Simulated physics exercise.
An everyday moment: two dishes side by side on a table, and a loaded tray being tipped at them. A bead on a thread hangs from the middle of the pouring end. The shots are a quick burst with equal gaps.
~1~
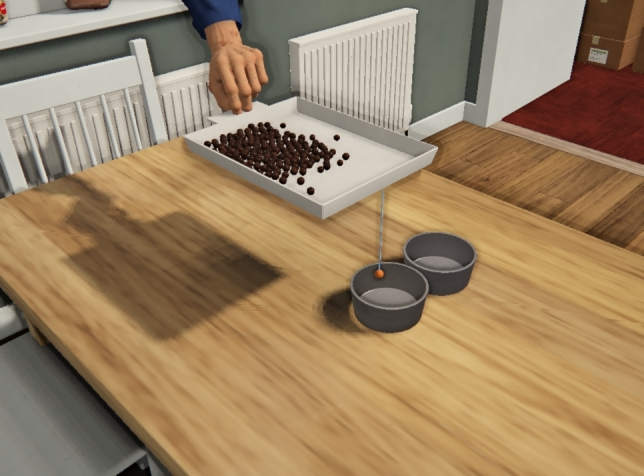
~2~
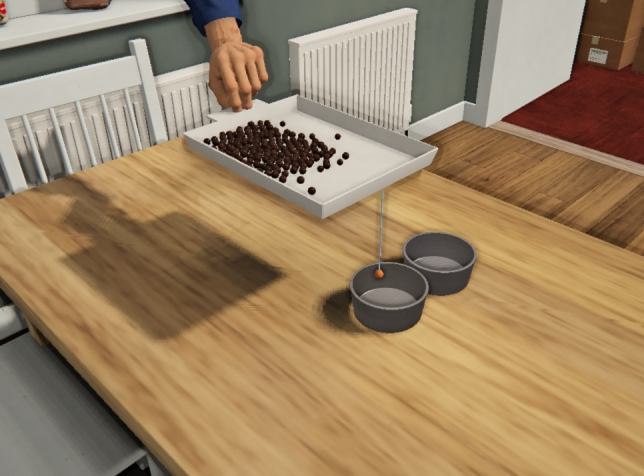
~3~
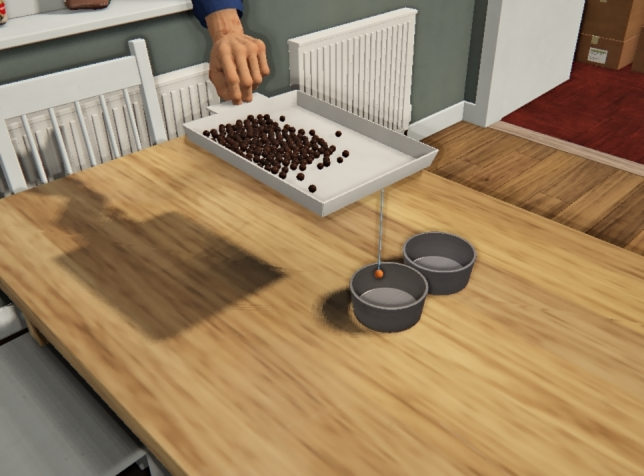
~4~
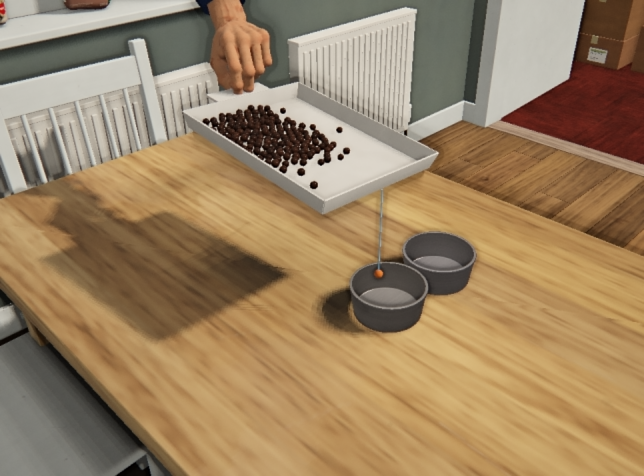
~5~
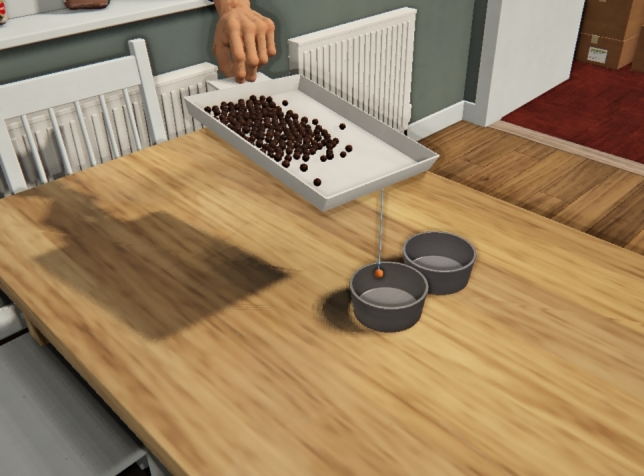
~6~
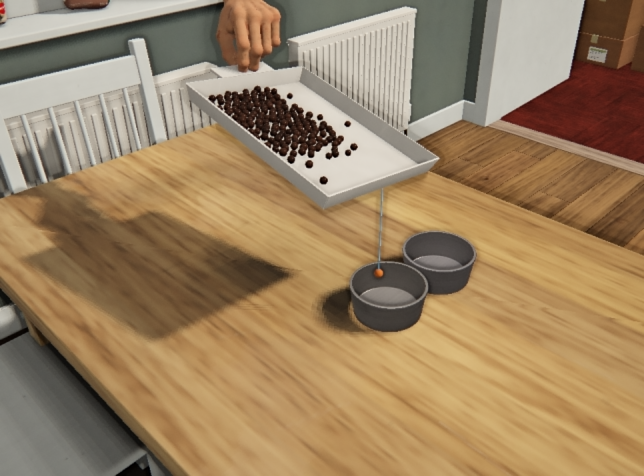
In a room with a wooden table, a hand held a pale tray of dark chocolate balls above two grey dishes and gradually tilted it, and the balls shifted slightly while the dishes stayed put.
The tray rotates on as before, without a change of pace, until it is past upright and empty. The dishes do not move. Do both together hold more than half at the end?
They take over half between them.
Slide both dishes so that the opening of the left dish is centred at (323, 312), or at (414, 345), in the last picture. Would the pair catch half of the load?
The first try: Less than half. The second: Under half.
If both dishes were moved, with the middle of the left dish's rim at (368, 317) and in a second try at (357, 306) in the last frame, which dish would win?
In turn: Right; the right one.
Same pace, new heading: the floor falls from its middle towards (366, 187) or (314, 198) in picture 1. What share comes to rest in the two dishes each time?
In turn 10 and 0 in a hundred.
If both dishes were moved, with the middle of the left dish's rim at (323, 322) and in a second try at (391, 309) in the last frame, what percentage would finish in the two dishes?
First some 0, then 60 per cent.
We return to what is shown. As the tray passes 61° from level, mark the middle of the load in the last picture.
At about (416, 176).
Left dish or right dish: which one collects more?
More ends in the right one.
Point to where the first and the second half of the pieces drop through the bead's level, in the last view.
The first part at (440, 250); the rest at (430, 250).
Shortly afterwards, tray tipped steeply; near two thirds on the tray; a little in the right dish; a little outside both; near a quarter in the air.
Next, tray tipped past a quarter turn; only a few on the tray; only a few in the left dish; near two thirds in the right dish; near a quarter outside both; a little in the air.
Some moments later, tray tipped past a quarter turn; only a few in the left dish; the bulk in the right dish; near a quarter outside both.
In the end, tray tipped past a quarter turn; only a few in the left dish; the bulk in the right dish; near a quarter outside both.
